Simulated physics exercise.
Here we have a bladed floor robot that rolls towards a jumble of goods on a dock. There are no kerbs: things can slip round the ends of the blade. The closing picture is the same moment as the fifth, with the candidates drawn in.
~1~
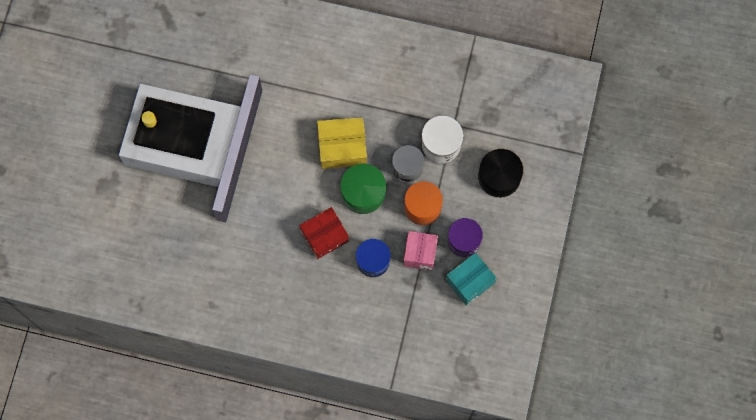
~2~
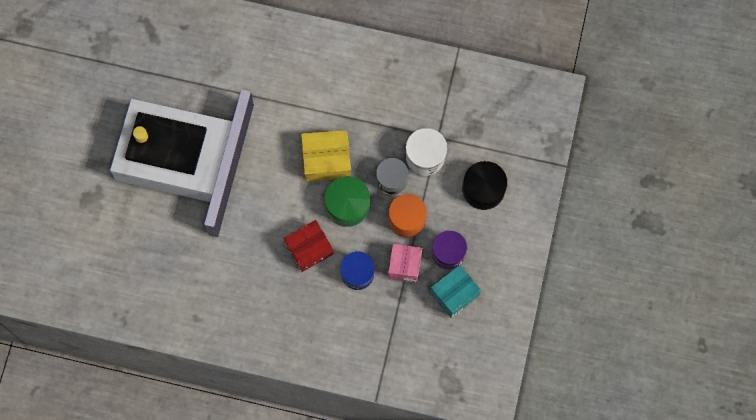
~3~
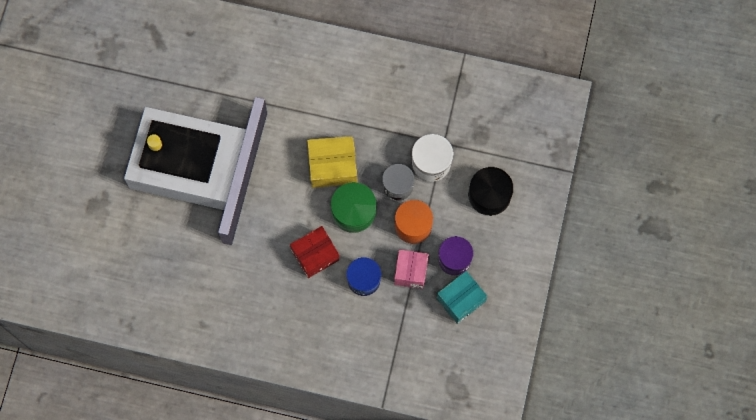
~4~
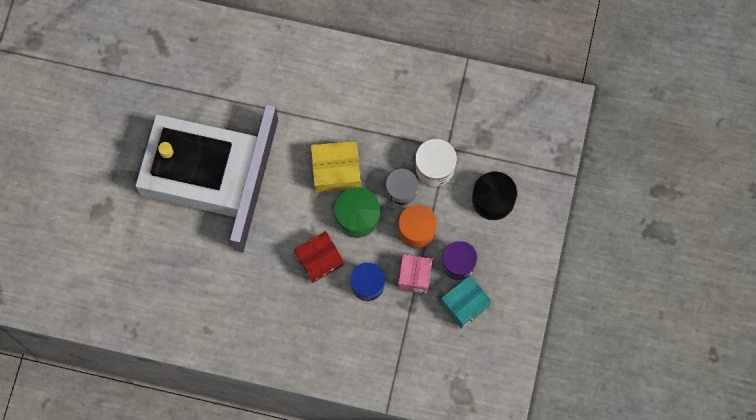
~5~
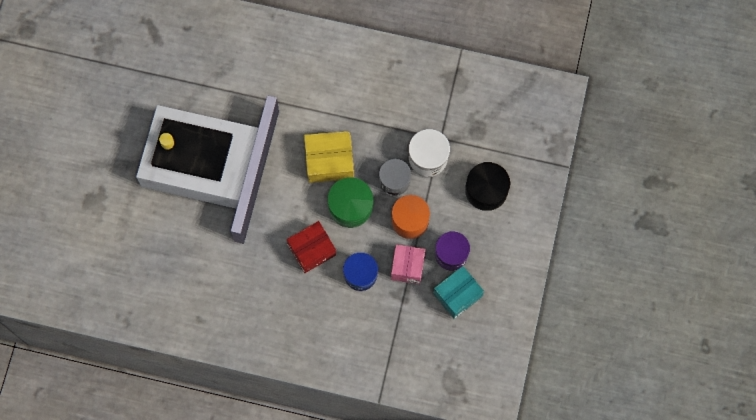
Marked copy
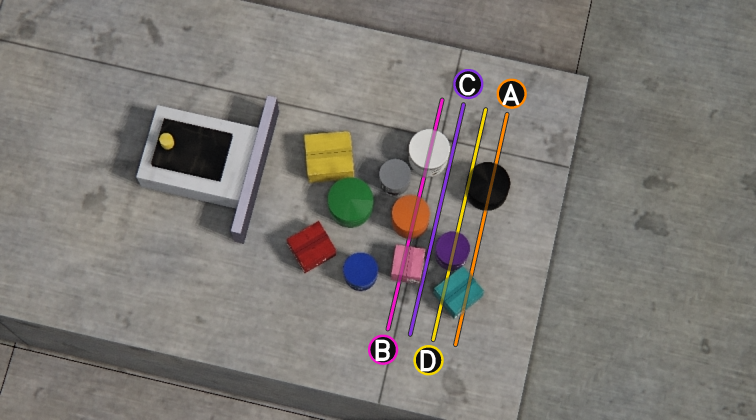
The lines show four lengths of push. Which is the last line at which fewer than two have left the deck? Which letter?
No second one falls up to A.
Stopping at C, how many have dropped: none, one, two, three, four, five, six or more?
The count is none.
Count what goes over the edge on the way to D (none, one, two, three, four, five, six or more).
The count is none.
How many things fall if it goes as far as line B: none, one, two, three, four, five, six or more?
By then, none.
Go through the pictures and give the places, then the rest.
In the first picture, purple pail (464, 238); red box (325, 233); grey pail (408, 164).
In the second picture, robot (171, 144); green canister (347, 202).
In the third picture, robot (186, 152); turquoise box (462, 297).
In the fourth picture, robot (197, 160); yellow parcel (336, 167).
In the fifth picture, robot (198, 151); black canister (487, 187); orange canister (410, 217); purple pail (452, 252).
On the marked copy, A at (482, 227); B at (416, 212); C at (437, 217); D at (460, 222).
Taking A. A third of the way, robot (278, 169); blue pail (371, 277); red box (349, 250).
Two thirds of the way, robot (359, 187); black canister (520, 184); turquoise box (480, 311).
When it is over, robot (423, 202); purple pail (539, 282); black canister (560, 177); none fallen.
As for the rest, B is within the limit but short; C is within the limit but short; D is within the limit but short.
